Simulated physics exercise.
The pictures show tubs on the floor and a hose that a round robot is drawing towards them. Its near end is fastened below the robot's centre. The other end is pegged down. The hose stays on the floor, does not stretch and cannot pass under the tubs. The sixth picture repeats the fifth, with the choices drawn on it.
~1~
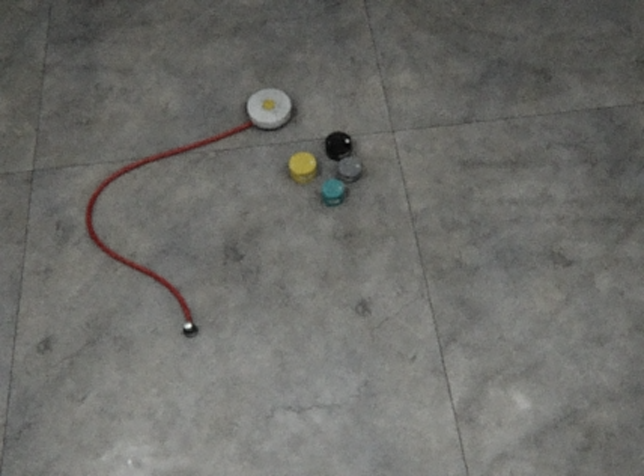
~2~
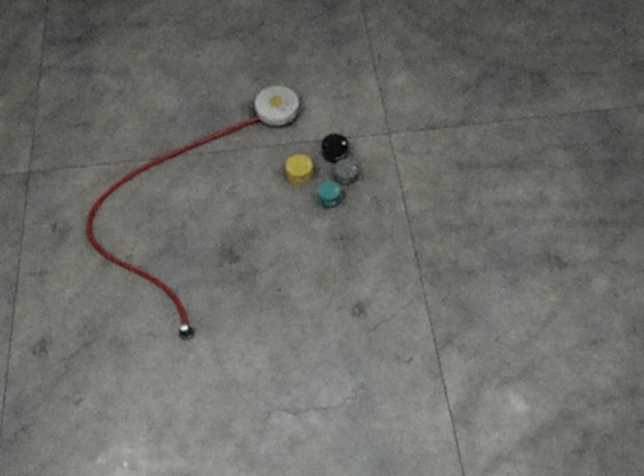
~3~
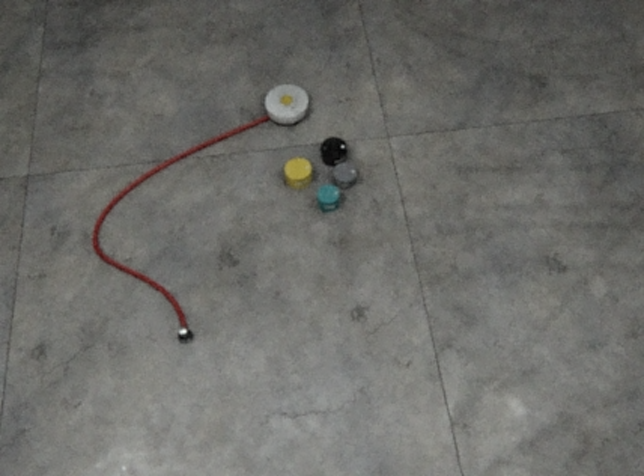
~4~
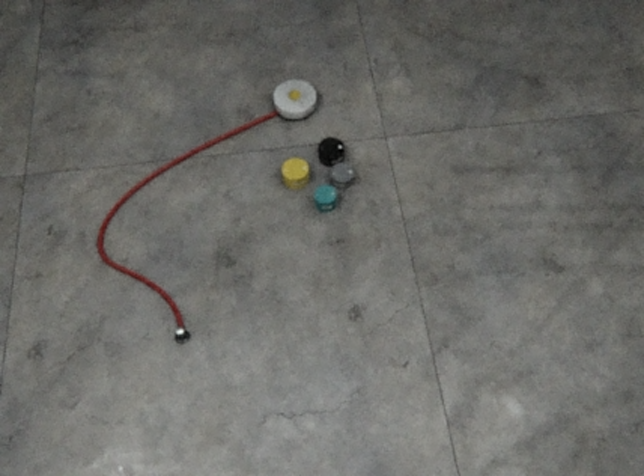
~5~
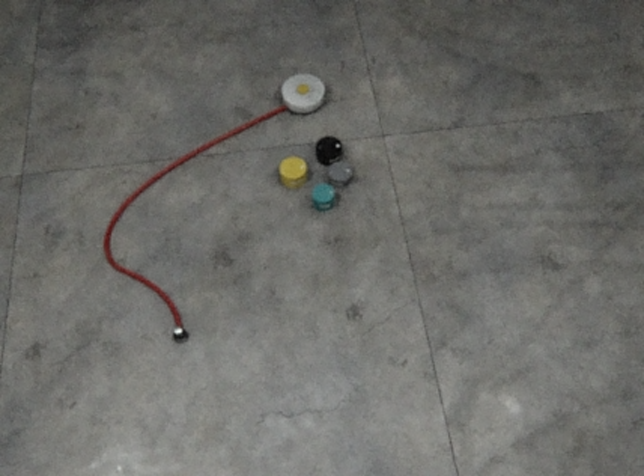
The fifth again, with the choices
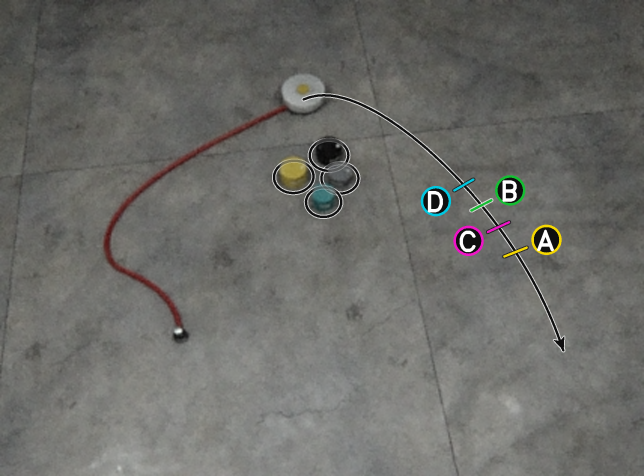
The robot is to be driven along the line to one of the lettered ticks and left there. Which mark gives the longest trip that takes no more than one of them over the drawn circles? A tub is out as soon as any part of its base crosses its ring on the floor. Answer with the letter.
It can go as far as D.
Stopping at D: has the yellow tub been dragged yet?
By then, no.
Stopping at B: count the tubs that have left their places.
Three.
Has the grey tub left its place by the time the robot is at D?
By then, no.
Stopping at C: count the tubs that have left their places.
Four.
On the marked copy, A at (516, 252); B at (482, 205); C at (498, 227); D at (464, 185); the route from (304, 99) via (459, 180) to (563, 350).
With D. Early on, robot (368, 102).
Further on, robot (422, 139).
At the end, robot (465, 180); black tub (330, 156); none over the rings.
As for the rest, A has four over the rings; B has three over the rings; C has four over the rings.
